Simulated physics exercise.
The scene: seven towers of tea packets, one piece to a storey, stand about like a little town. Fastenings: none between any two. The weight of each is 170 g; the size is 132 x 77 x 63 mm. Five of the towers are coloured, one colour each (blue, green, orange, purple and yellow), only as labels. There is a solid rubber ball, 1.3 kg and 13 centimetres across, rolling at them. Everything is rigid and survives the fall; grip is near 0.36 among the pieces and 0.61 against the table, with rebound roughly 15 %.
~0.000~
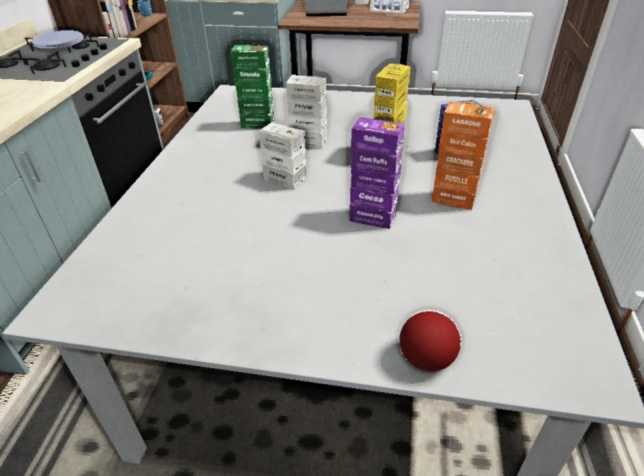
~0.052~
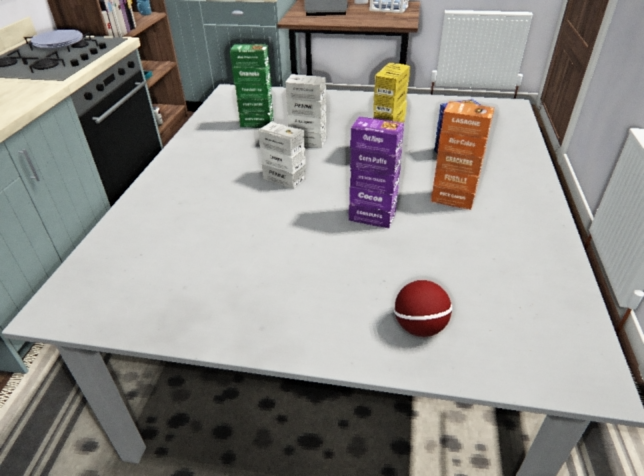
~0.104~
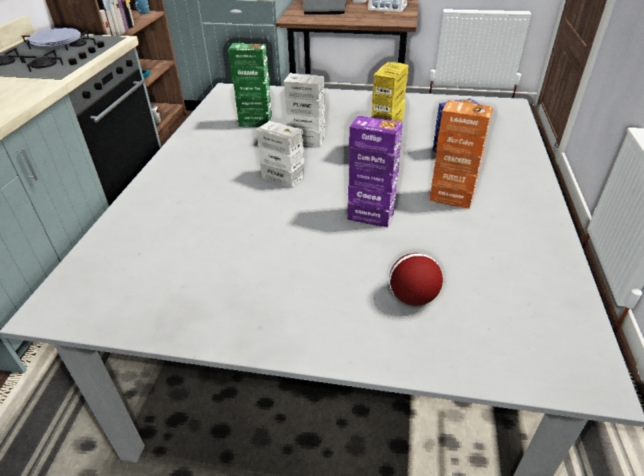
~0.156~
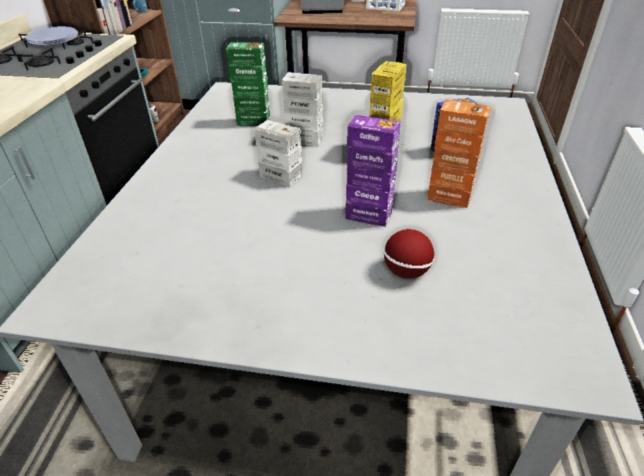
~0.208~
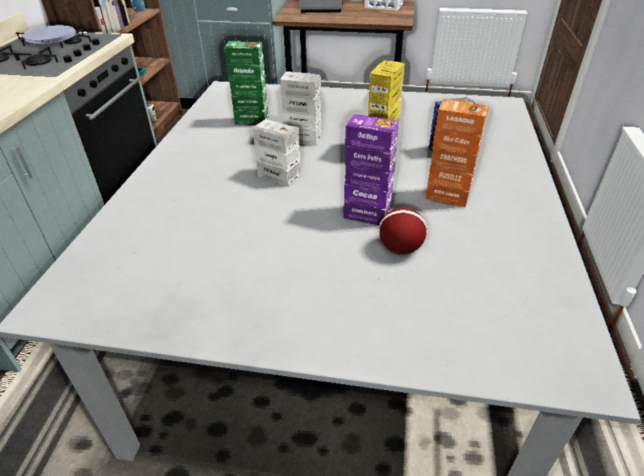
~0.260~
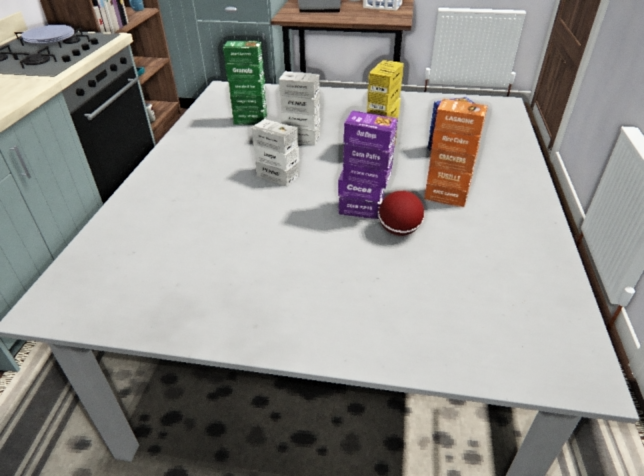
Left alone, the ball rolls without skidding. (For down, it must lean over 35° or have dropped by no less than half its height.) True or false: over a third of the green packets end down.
False, it is under a third.
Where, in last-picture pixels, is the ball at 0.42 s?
Near (407, 178).
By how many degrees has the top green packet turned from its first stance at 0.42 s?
Roughly 0 degrees.
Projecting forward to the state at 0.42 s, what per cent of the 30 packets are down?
10 %.
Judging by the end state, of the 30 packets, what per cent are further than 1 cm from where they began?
Shifted share: 45 %.
After 0.34 s, ball still moving; none of the 5 green packets down (0 of 30 in all colours); top green packet unmoved; top purple packet 16° from how it stood.
After 0.42 s, ball still moving; none of the 5 green packets down (3 of 30 in all colours); top green packet unmoved; top purple packet 31° from how it stood, 8 cm lower.
After 0.58 s, ball still moving; none of the 5 green packets down (4 of 30 in all colours); top green packet unmoved; top purple packet on its side.
In the end (1.3 s), ball rolling away; none of the 5 green packets down (4 of 30 in all colours); top green packet unmoved; top purple packet on its side. That is 0 per cent. From the last view, middles, top green packet near (243, 53), top purple packet near (355, 248).
